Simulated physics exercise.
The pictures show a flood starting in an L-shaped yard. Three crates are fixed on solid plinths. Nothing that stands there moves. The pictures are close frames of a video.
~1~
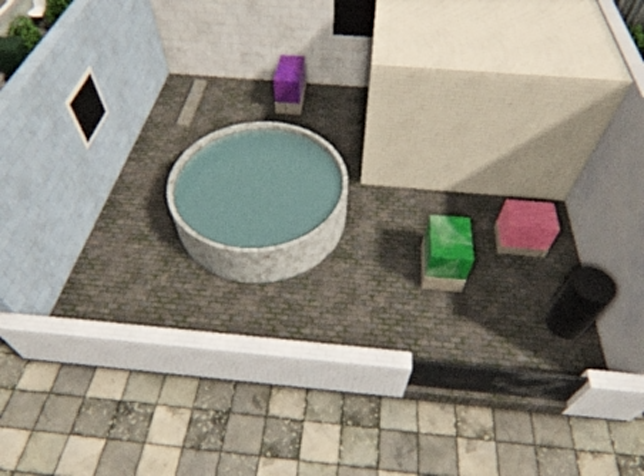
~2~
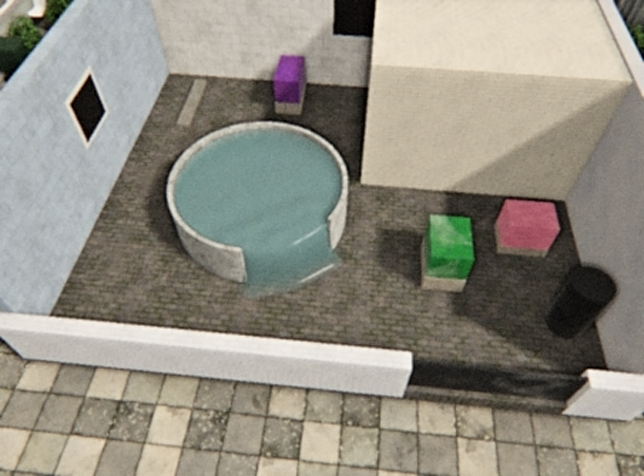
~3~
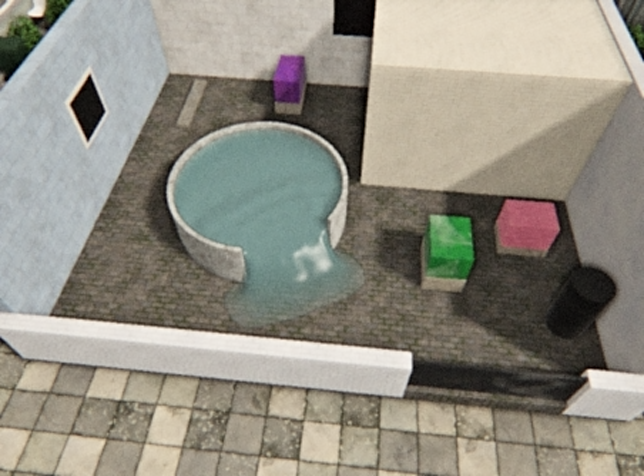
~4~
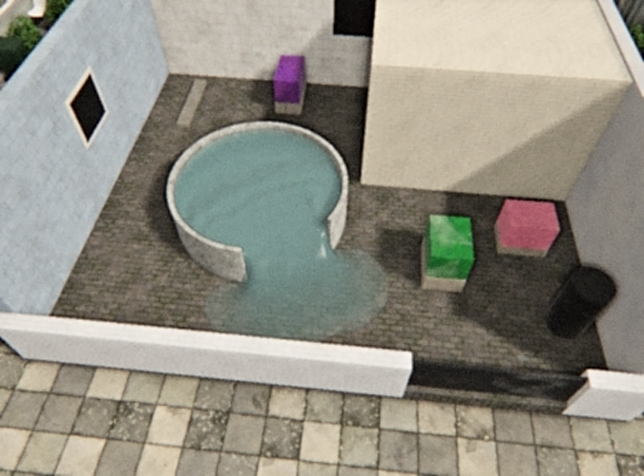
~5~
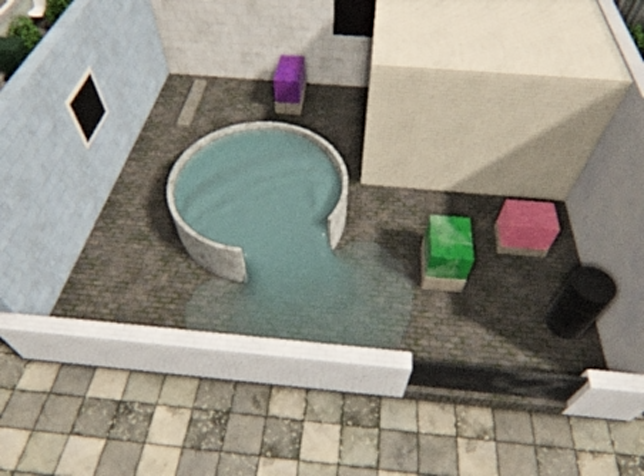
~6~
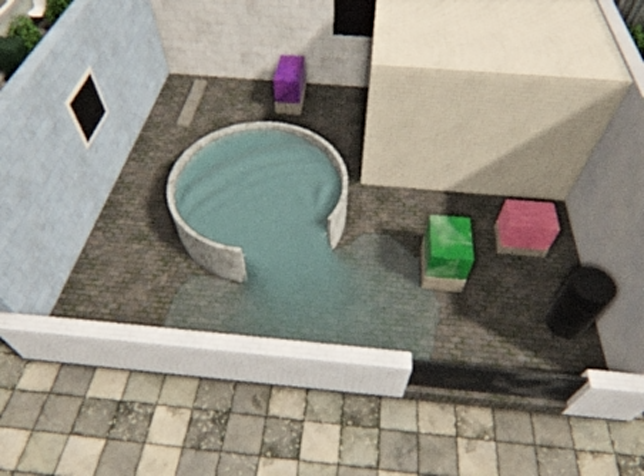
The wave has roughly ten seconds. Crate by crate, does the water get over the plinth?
In the end: The purple crate stays dry; the green crate stays dry; the pink crate gets wet.
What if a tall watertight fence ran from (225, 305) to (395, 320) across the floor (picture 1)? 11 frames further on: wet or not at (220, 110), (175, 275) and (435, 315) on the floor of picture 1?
One after the other: Not flooded, under water, flooded.
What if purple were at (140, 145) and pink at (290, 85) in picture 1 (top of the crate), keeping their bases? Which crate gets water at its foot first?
First comes the green crate.
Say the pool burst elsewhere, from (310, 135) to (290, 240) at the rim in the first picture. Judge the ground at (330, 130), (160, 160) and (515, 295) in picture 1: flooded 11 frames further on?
One after the other: Wet, not flooded, awash.
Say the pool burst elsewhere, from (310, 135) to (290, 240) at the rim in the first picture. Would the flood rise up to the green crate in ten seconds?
Then: The green crate ends up wet.
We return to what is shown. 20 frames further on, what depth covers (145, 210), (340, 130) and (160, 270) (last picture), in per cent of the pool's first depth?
In turn 2, 0 and 4 in a hundred.
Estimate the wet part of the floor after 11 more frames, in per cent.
Roughly 40 per cent.
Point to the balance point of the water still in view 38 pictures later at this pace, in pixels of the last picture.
Around (349, 255).
A moment on, water covers 25 % of the floor; the purple crate not reached, the green crate water round its plinth, the pink crate not reached.
Next, water covers 40 % of the floor; the purple crate not reached, the green crate water round its plinth, the pink crate not reached.
Then, water covers 50 % of the floor; the purple crate not reached, the green crate water round its plinth, the pink crate water round its plinth.
Later, water covers 85 % of the floor; the purple crate not reached, the green crate water round its plinth, the pink crate water round its plinth.
In the end, water covers 100 % of the floor; the purple crate stayed above the water, the green crate stayed above the water, the pink crate was topped.
